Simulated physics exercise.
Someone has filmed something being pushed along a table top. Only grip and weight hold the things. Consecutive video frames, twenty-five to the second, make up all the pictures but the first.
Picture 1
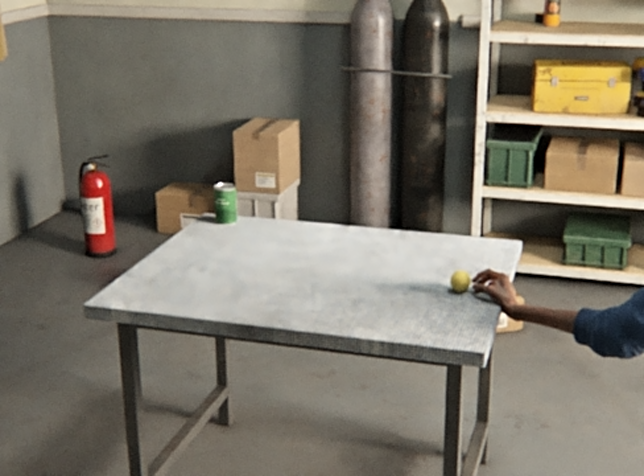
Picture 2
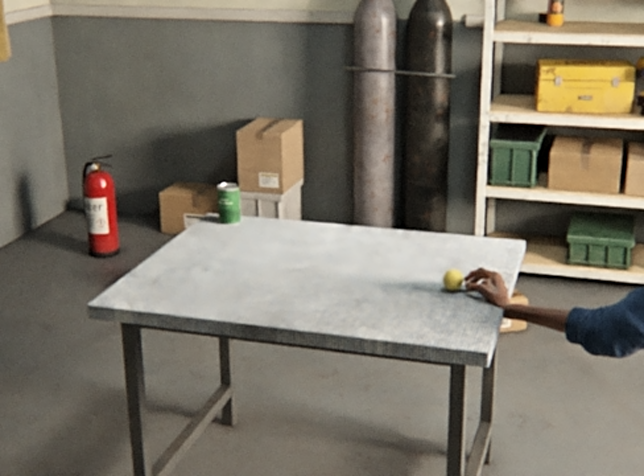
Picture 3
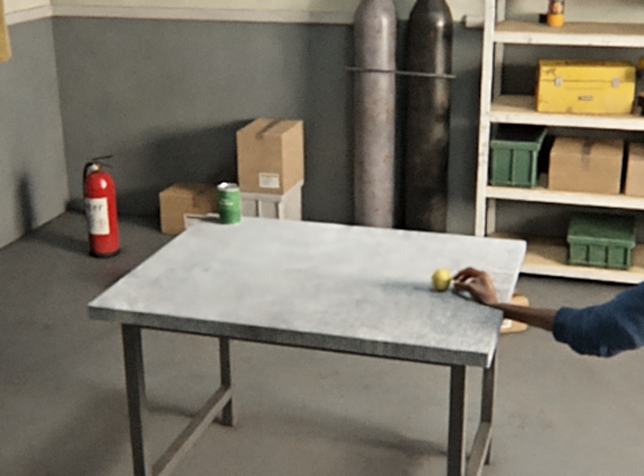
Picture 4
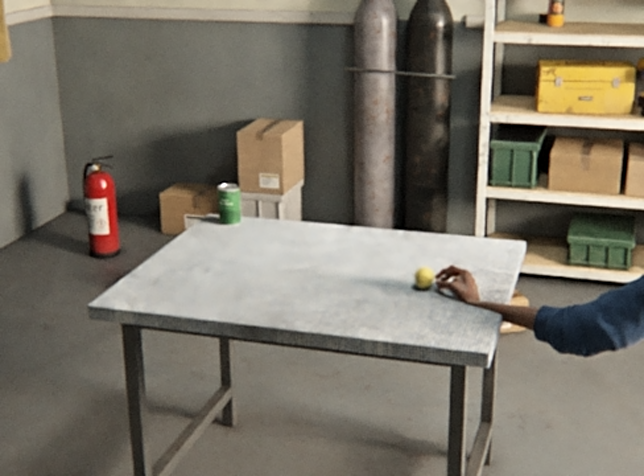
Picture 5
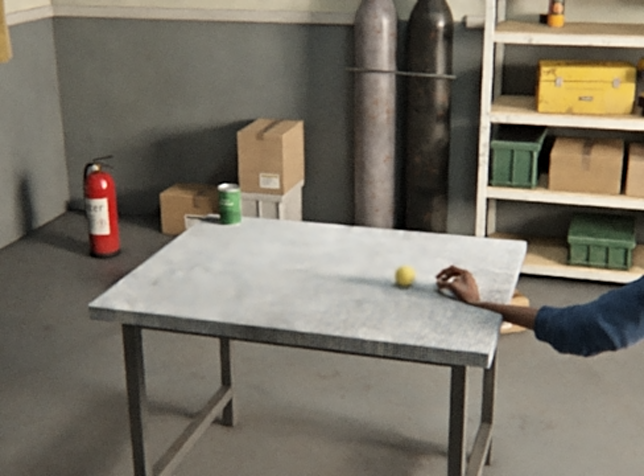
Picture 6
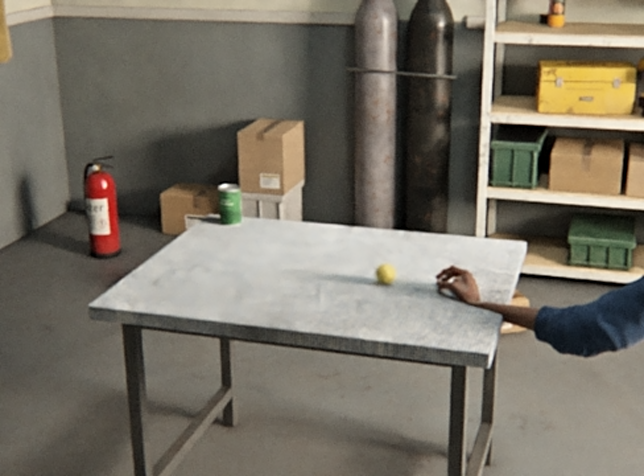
To begin with, a hand reaches in from the right and touches a small yellow lemon on a grey table top, with a green can at the far left corner. The hand pushes the lemon a short way left, then stays back as the lemon rolls on leftward, opening a gap between them.
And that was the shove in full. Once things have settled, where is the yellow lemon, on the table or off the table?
Well, in the end it leaves the table.
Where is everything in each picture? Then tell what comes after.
In the first frame, under the hand; yellow lemon (461, 281).
In the second frame, under the hand; yellow lemon (453, 280).
In the third frame, under the hand; yellow lemon (442, 279).
In the fourth frame, yellow lemon (424, 277).
In the fifth frame, yellow lemon (405, 276) displaced about its own width.
In the sixth frame, yellow lemon (386, 274) displaced well along.
Then, 0.40 s past the last view, yellow lemon displaced well along near (210, 256).
Then, 0.80 s past the last view, yellow lemon now off the table.
Finally, off the table, yellow lemon.
